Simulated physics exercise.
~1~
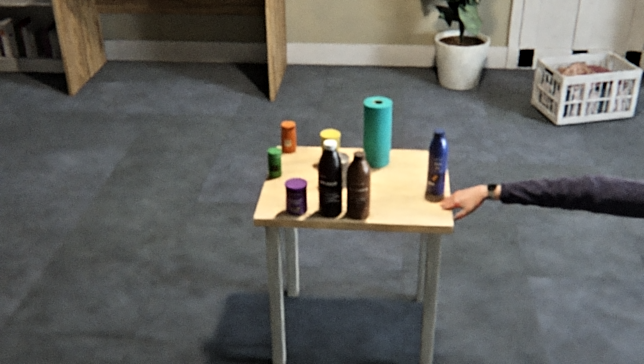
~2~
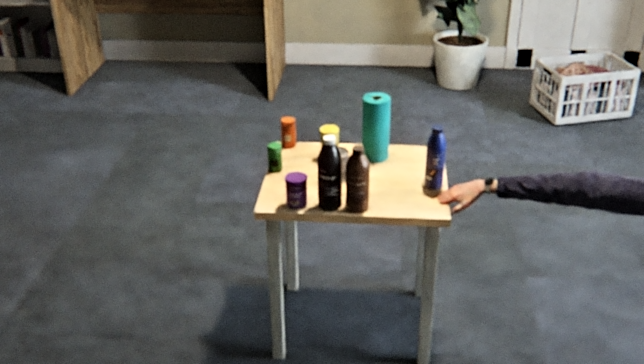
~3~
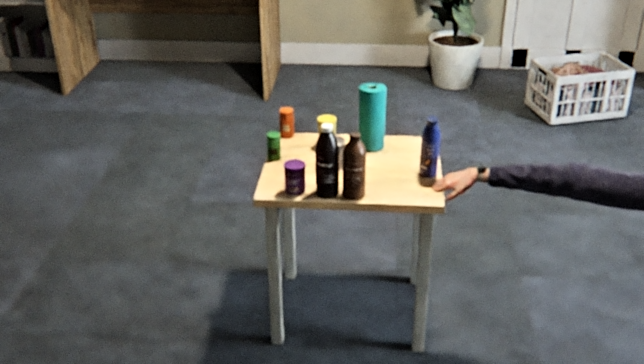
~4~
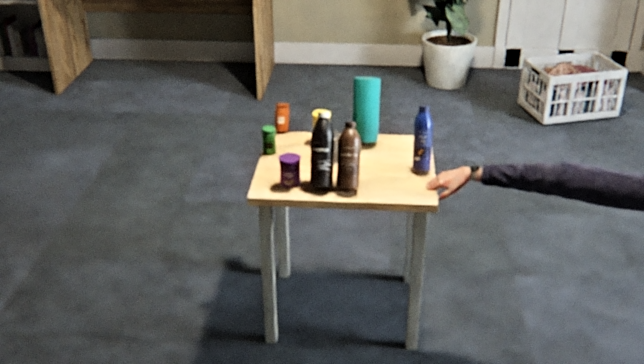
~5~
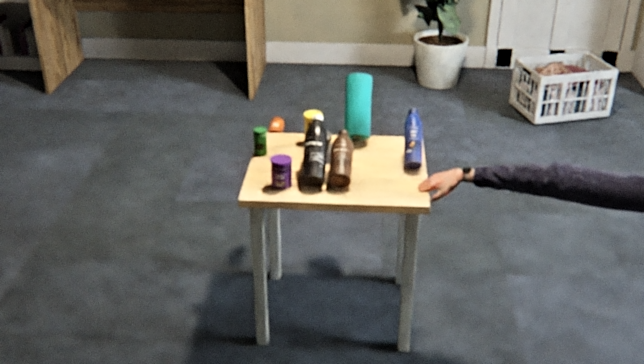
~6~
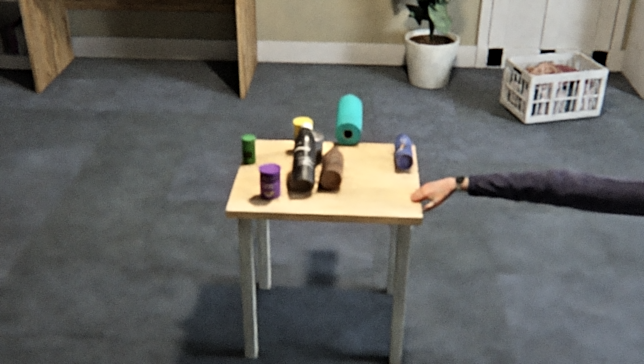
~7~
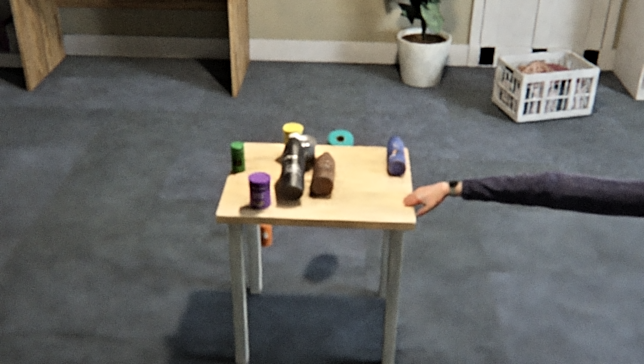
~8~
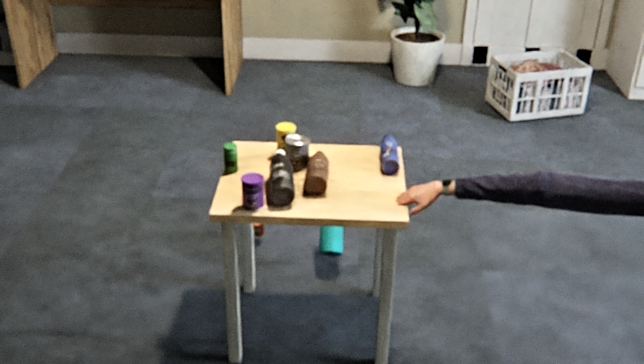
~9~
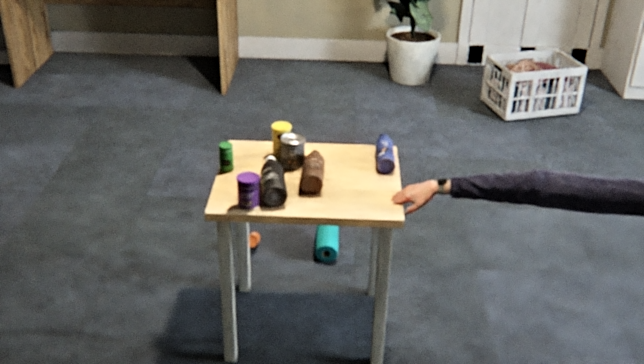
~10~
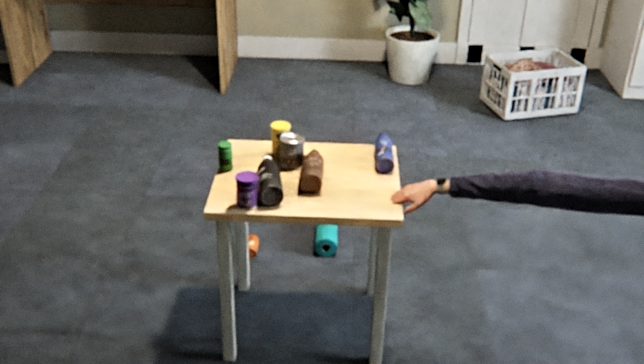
At first, bottles, tins and shakers and a tall turquoise roll stand upright on a small side table, while a hand grips its right edge. As the table shifts, the orange shaker, the roll and the dark bottles begin to lean. The orange shaker drops out of sight behind the table, and the black, brown and blue bottles topple onto the top. The turquoise roll tips over the back edge and falls to the floor. Finally, the three bottles lie on the tabletop among the upright tins and green shaker, with the roll and orange shaker on the floor.
